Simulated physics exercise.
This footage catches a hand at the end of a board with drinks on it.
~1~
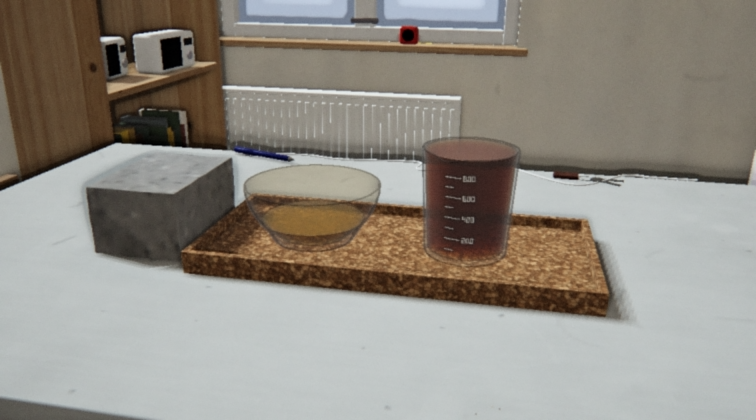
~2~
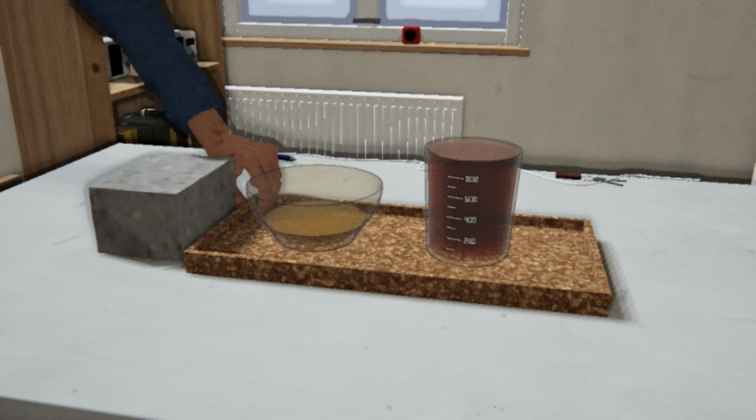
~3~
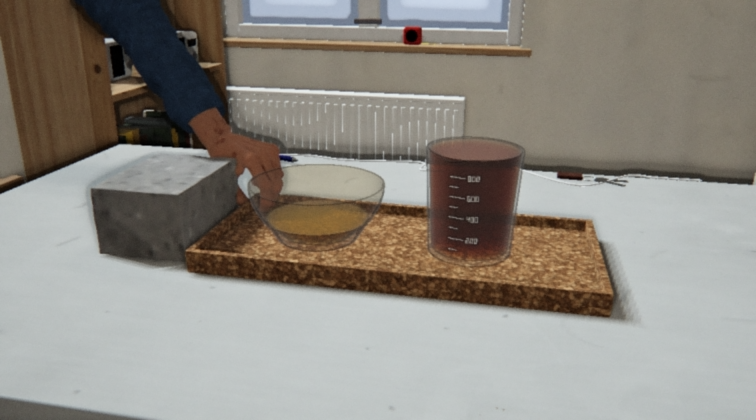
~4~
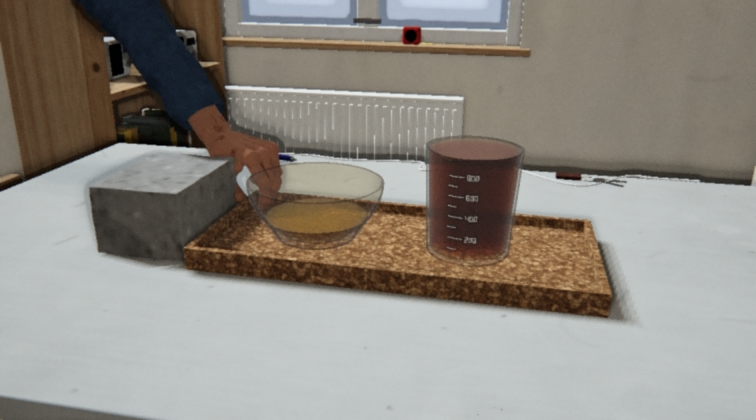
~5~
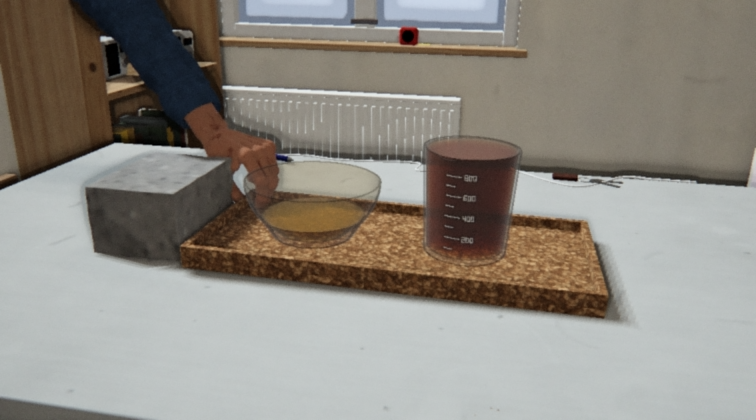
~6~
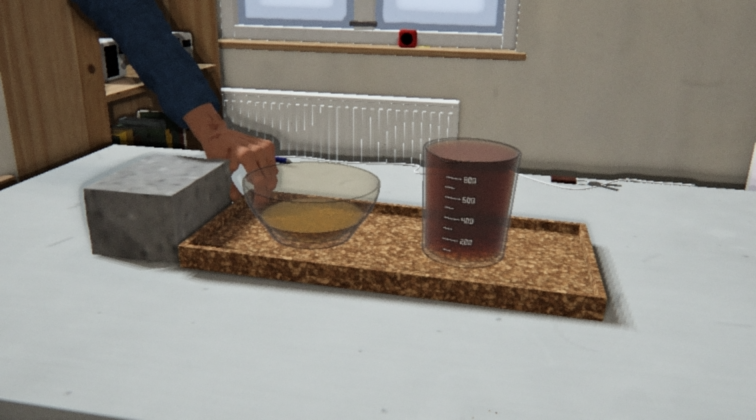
At first, a glass bowl of amber liquid and a full measuring jug of dark reddish liquid stand on a brown speckled board beside a grey block. Then a blue-sleeved arm reaches in from the left and grips the board's left end, which barely lifts while both containers stay in place.
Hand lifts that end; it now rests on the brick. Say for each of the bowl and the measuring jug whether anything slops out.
My prediction: On the left the bowl: Tips nothing out; on the right the measuring jug: Tips some out.
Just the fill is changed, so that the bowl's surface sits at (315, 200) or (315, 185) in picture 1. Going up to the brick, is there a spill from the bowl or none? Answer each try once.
One after the other: Keeps it in, loses some.
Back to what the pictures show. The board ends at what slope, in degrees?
It settles at an angle of roughly 12 degrees.
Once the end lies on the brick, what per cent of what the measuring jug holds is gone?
8 %.
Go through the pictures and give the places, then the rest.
The board lies flat; bowl (314, 208) about a third full; measuring jug (468, 198) full to the brim; brick (133, 225), in the first frame.
A hand takes the end of the board; bowl about a third full, surface at (316, 217); measuring jug full to the brim, surface at (474, 150), in the second frame.
The end has come up a little; bowl (317, 207) about a third full; measuring jug (472, 198) full to the brim, in the third frame.
Slope near 1°; bowl about a third full, surface at (316, 215); measuring jug full to the brim, surface at (475, 149); brick (135, 225), in the fourth frame.
The board slopes by about 1°; bowl (314, 204) about a third full; measuring jug (468, 197) full to the brim, in the fifth frame.
The end is rising; bowl about a third full, surface at (312, 214); measuring jug full to the brim, surface at (472, 151); brick (130, 226), in the sixth frame.
Soon after, the board slopes by about 7°; bowl, nothing has left it; measuring jug, some has gone over its rim.
Later, the board slopes by about 13°; bowl, nothing has left it; measuring jug, some has gone over its rim.
In the end, the board slopes by about 12°, resting on the brick; bowl, nothing has left it; measuring jug, some has gone over its rim.
